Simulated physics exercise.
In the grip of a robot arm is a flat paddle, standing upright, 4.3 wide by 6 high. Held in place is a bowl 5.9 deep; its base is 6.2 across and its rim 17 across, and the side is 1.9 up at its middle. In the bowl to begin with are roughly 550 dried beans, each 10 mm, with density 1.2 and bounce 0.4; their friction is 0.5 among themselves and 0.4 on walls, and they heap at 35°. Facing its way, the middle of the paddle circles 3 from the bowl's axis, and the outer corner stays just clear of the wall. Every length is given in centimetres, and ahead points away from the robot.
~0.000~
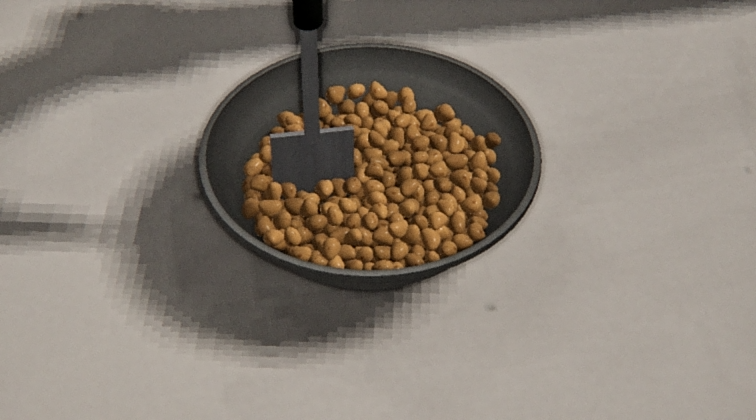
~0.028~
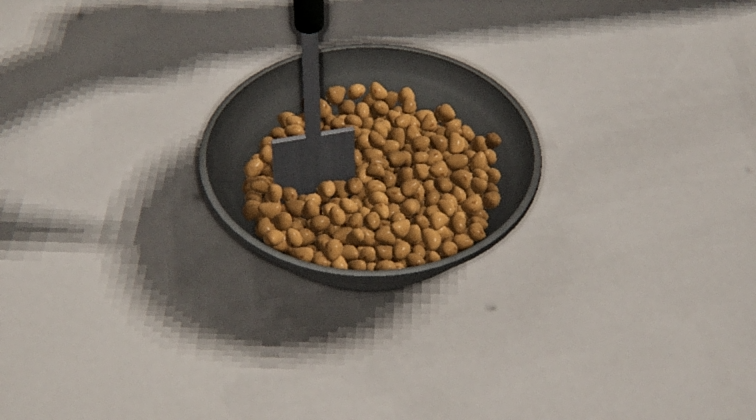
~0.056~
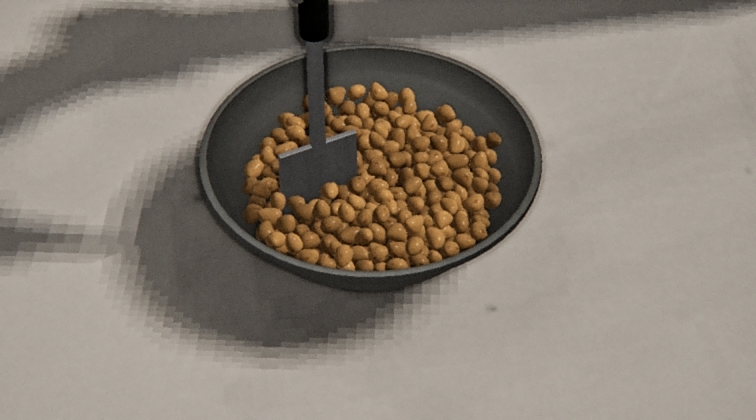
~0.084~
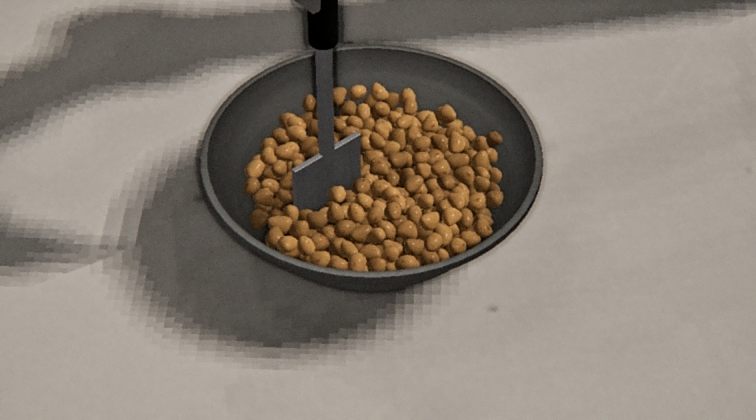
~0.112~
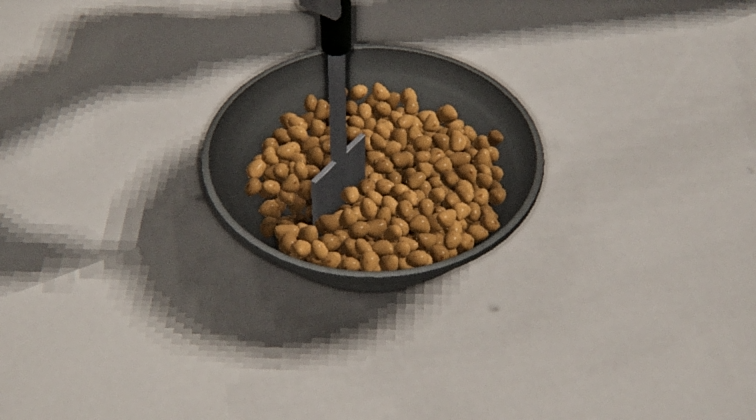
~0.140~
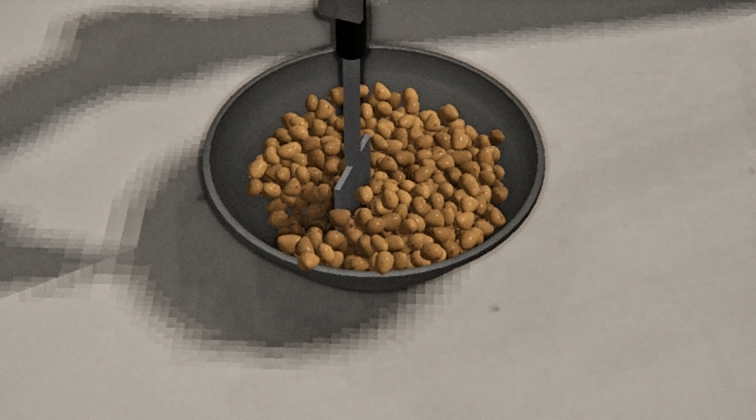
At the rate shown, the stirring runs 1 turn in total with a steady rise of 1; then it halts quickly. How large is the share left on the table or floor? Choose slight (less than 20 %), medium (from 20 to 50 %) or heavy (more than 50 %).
The share is slight.
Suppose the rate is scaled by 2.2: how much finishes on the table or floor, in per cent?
It would come to around 40 percent.
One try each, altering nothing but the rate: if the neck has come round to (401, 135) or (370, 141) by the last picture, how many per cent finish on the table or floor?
So, roughly 30 percent the first time and 20 percent the second.
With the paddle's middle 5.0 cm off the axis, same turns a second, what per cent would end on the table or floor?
Then about 10 %.
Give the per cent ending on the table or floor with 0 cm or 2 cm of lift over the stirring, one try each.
Estimates: 15 % and 10 %.
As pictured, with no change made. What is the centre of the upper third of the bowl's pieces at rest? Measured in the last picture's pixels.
Looks like roughly (317, 202) to me.
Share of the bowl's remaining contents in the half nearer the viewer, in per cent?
Some 55 per cent.
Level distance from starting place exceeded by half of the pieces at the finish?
I'd put it at roughly 5 centimetres.
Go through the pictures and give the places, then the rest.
In the first picture, paddle neck at (311, 109), 0° round; upper third of the load around (376, 173), from x 250 to 490, top at y 90; 548 in the bowl.
In the second picture, paddle neck at (312, 112), 5° round; upper third of the load around (373, 177), from x 250 to 490, top at y 90.
In the third picture, paddle neck at (317, 121), 18° round; upper third of the load around (377, 185), from x 250 to 495, top at y 90.
In the fourth picture, paddle neck at (326, 129), 32° round; upper third of the load around (379, 195), from x 250 to 495, top at y 95.
In the fifth picture, paddle neck at (338, 135), 46° round; upper third of the load around (386, 199), from x 255 to 495, top at y 95.
In the sixth picture, paddle neck at (352, 139), 60° round; upper third of the load around (398, 204), from x 255 to 500, top at y 95; 547 in the bowl, 1 in flight or on the tool.
By 0.37 s, 176° round, highest piece 9 above the table; 526 in the bowl, 13 on the table or floor, 9 in flight or on the tool.
By 0.60 s, 292° round, highest piece 8 above the table; 500 in the bowl, 42 on the table or floor, 6 in flight or on the tool.
By 0.91 s, 0° round, highest piece 7 above the table; 486 in the bowl, 62 on the table or floor.
By 1.61 s, 0° round, highest piece 7 above the table; 486 in the bowl, 62 on the table or floor.
Final count, 486 in the bowl, 62 on the table or floor. That is 11 % on the table or floor.
